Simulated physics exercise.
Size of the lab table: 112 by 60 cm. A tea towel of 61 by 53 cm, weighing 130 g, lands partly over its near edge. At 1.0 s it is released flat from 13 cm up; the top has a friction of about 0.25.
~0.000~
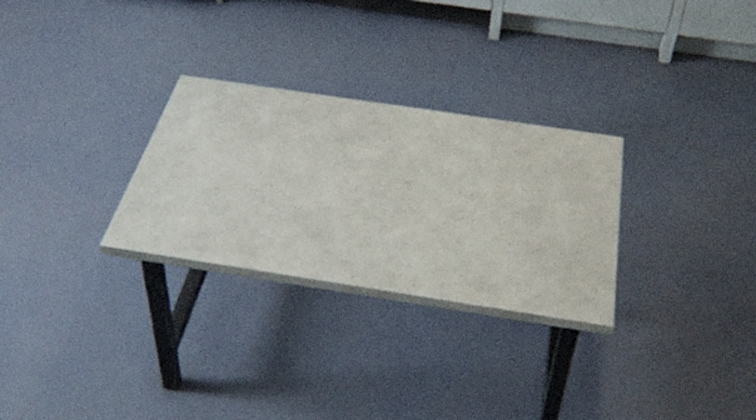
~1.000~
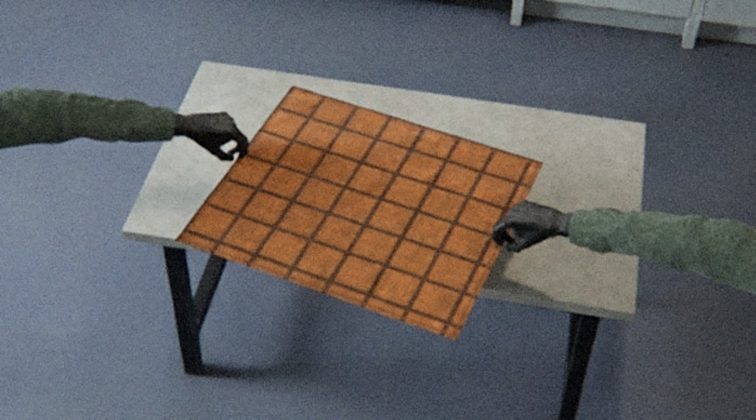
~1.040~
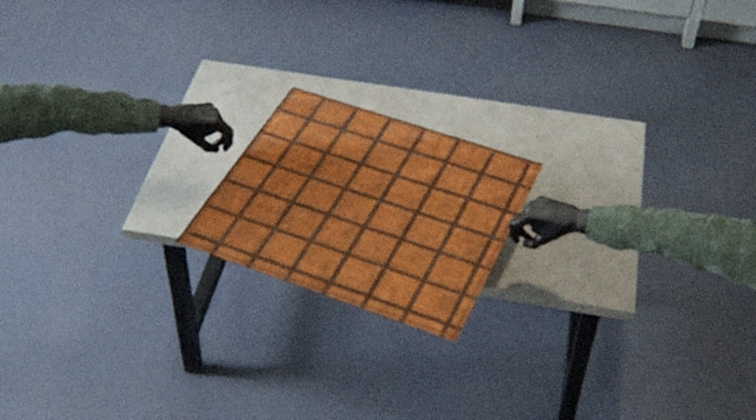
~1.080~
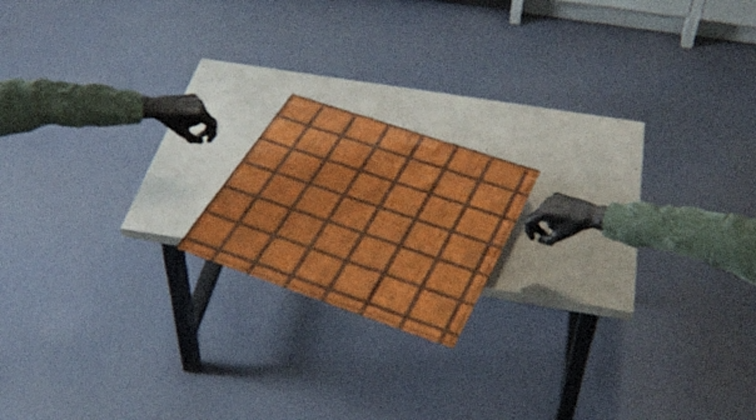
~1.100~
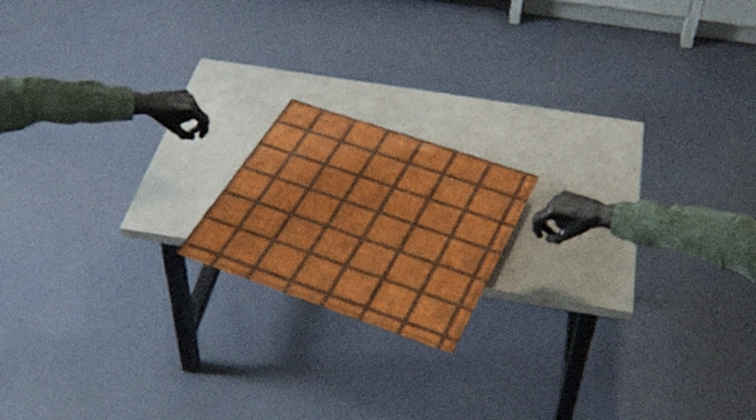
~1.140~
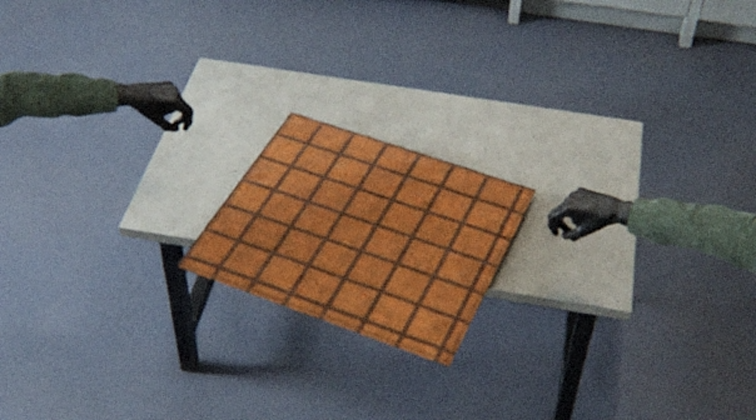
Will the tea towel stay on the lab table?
No, it falls off.
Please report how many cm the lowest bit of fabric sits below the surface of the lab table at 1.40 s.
It hangs about 32 cm below the top.
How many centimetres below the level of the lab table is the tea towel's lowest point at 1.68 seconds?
56 cm, approximately.
At 1.4 s, 45 % of the tea towel is still over the top.
At 1.7 s, 0 % of the tea towel is still over the top.
At 1.9 s, 0 % of the tea towel is still over the top.
At 2.2 s, 0 % of the tea towel is still over the top.
At 4.4 s, 0 % of the tea towel is still over the top.
